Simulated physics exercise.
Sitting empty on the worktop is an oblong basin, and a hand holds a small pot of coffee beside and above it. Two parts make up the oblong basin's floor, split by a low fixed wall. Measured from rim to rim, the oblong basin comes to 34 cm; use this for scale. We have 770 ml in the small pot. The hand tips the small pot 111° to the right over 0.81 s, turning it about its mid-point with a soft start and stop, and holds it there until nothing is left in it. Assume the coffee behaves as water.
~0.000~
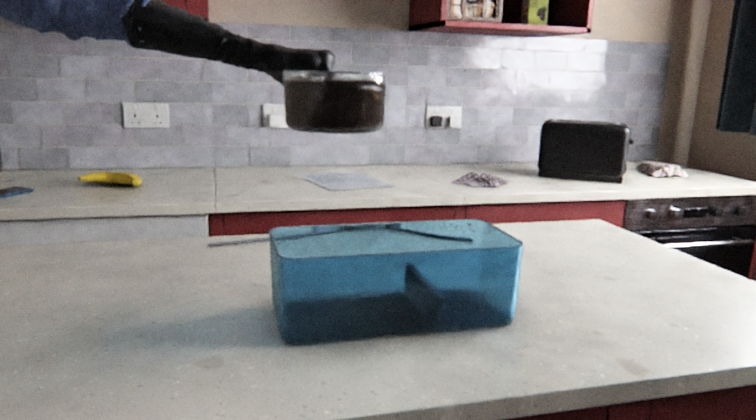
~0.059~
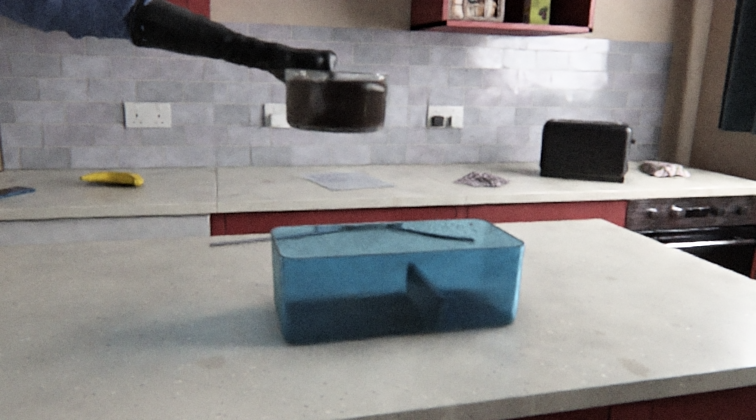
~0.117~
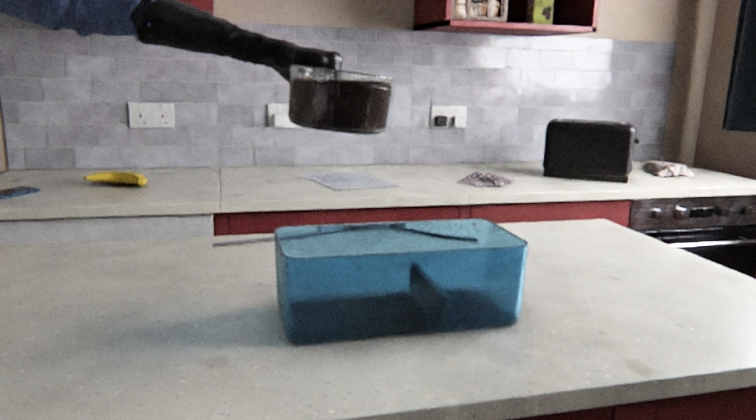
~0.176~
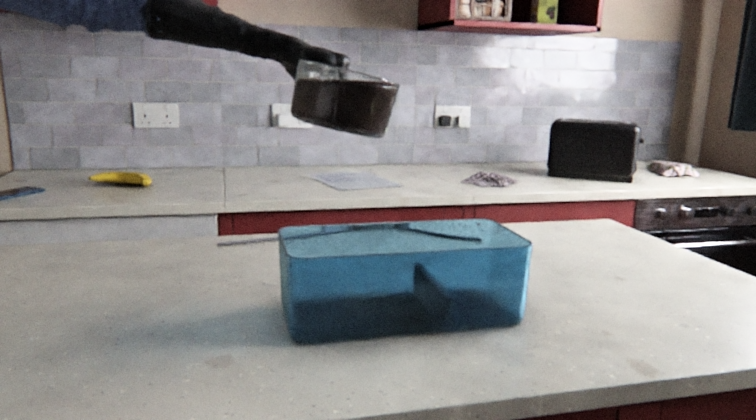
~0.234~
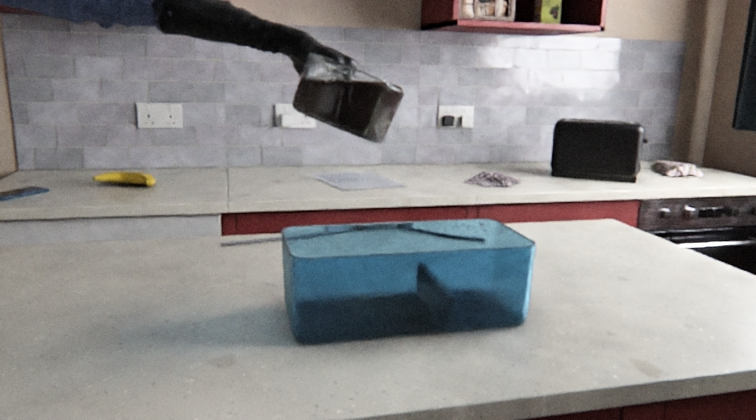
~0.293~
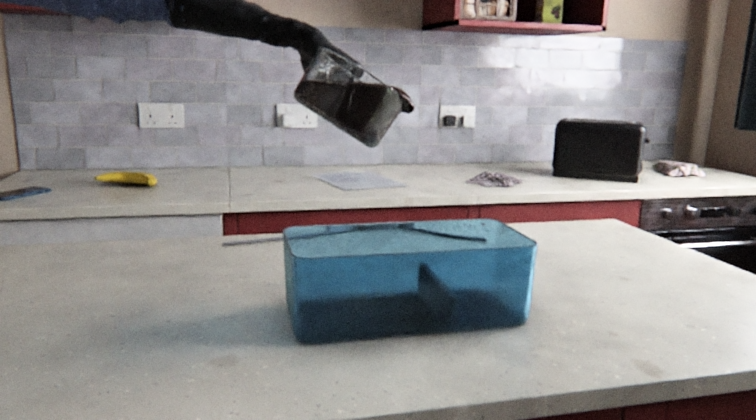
In a kitchen with grey wall tiles and red cabinets, seen from across a pale worktop, the view shifts very slightly. An oblong, see-through blue basin with a low dividing wall inside sits in front, with a yellow banana and dark toaster on the counter behind. Above it, a dark-gloved hand holds a small clear pot of dark coffee and steadily tilts it to the right.
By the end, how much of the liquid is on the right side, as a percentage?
Around 54 percent.
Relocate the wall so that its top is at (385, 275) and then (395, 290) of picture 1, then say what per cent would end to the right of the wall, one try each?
The first try gives 95 percent and the second 80 percent.
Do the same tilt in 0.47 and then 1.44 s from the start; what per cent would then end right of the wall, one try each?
Near 30 in a hundred on the first go and near 65 in a hundred on the second.
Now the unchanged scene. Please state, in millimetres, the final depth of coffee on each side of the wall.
I'd say close to 12 mm on the left, close to 26 mm on the right.
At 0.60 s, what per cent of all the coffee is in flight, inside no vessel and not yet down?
Some 48 per cent, I reckon.
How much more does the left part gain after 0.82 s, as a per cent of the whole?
Close to 12% of the whole.
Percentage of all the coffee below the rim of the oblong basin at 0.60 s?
Estimate - around 26 in a hundred parts.
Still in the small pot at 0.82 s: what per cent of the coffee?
Close to 4 percent of the whole amount.
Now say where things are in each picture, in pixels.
In the first frame, it leans 0°; its right rim is at (384, 75); the coffee meets the walls at (286, 80) and (381, 82); the oblong basin's rim runs from (274, 244) to (503, 233); the wall's top is at (424, 280).
In the second frame, it leans 1°; its right rim is at (386, 76); the coffee meets the walls at (288, 80) and (383, 83).
In the third frame, it leans 6°; its right rim is at (391, 80); the coffee meets the walls at (293, 79) and (387, 84).
In the fourth frame, it leans 12°; its right rim is at (396, 86); the coffee meets the walls at (298, 79) and (394, 84).
In the fifth frame, it leans 21°; its right rim is at (401, 95); the coffee meets the walls at (301, 82) and (400, 91); 1 per cent is over the edge.
In the sixth frame, it leans 32°; its right rim is at (402, 105); the coffee meets the walls at (300, 83) and (401, 99); 6 per cent is over the edge.
By 0.60 s the tilt is 93° and 26 per cent is still to pour, 4 is left of the wall and 22 right of it.
By 0.82 s the tilt is 111° and 4 per cent is still to pour, 32 is left of the wall and 55 right of it.
By 1.06 s the tilt is 111° and 0 per cent is still to pour, 44 is left of the wall and 54 right of it.
By 1.31 s the tilt is 111° and 0 per cent is still to pour, 45 is left of the wall and 54 right of it.
At rest 45 per cent lies left of the wall, 54 right of it and 1 outside.
